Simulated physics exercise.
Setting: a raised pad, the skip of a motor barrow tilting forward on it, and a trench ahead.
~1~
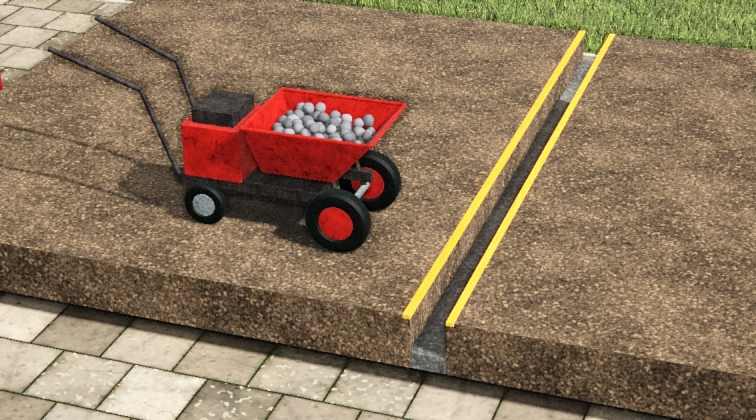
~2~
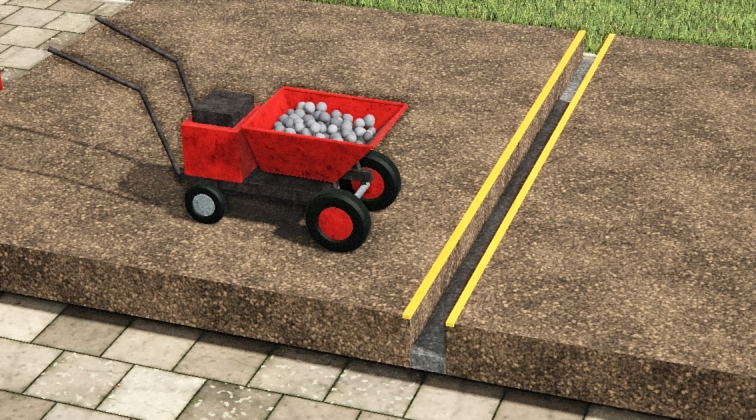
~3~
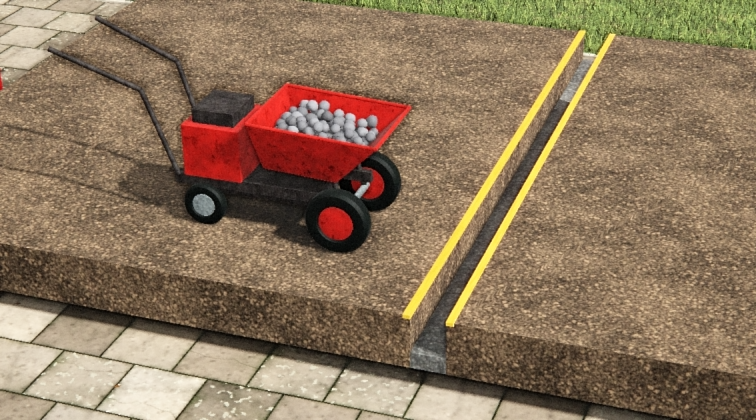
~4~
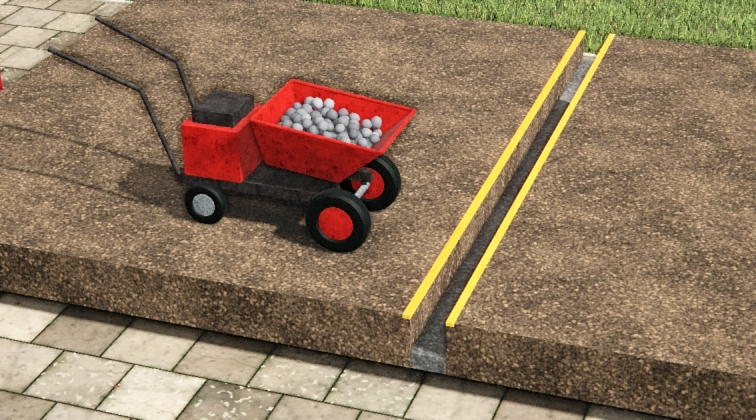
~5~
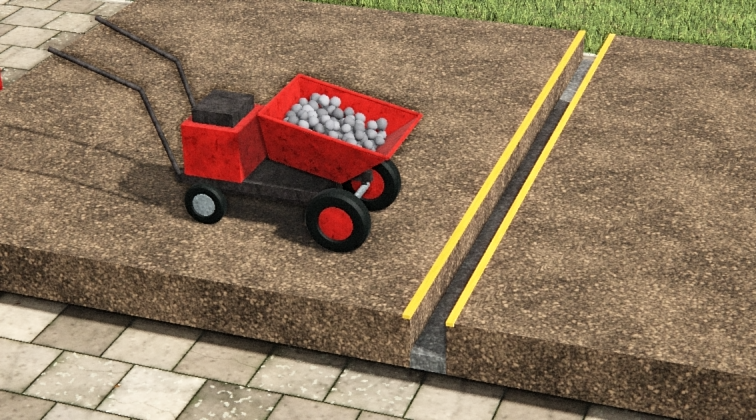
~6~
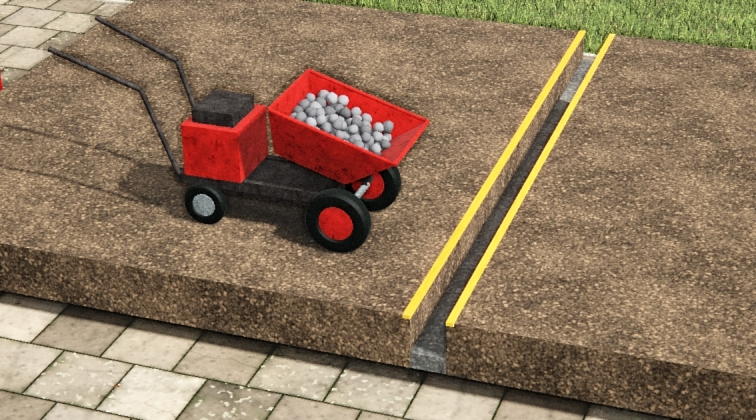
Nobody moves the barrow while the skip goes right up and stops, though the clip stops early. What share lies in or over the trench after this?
The trench will hold the main part of the load.
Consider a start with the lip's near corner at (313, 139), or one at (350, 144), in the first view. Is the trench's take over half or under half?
Result A - a minority; result B - a majority.
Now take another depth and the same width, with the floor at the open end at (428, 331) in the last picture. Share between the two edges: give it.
The share comes to around 60 percent.
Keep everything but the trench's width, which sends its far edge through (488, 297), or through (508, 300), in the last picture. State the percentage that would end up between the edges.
The first try comes out at 100 percent and the second at 100 percent.
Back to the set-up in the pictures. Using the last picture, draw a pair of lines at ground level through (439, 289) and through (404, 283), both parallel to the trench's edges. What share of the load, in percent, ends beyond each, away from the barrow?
Estimate, first then second: 60 %, 100 %.
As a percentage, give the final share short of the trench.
I'd put it at some 5 per cent of the load.
Soon, skip tipped steeply; all in the skip.
A while on, skip tipped steeply; most in the skip; a stray few short of the trench; a small part in or heaped over the trench; a stray few falling.
Towards the end, skip tipped right over; a small part in the skip; a stray few short of the trench; most in or heaped over the trench; a small part beyond it.
Finally, skip tipped right over; a stray few in the skip; a stray few short of the trench; most in or heaped over the trench; a small part beyond it.
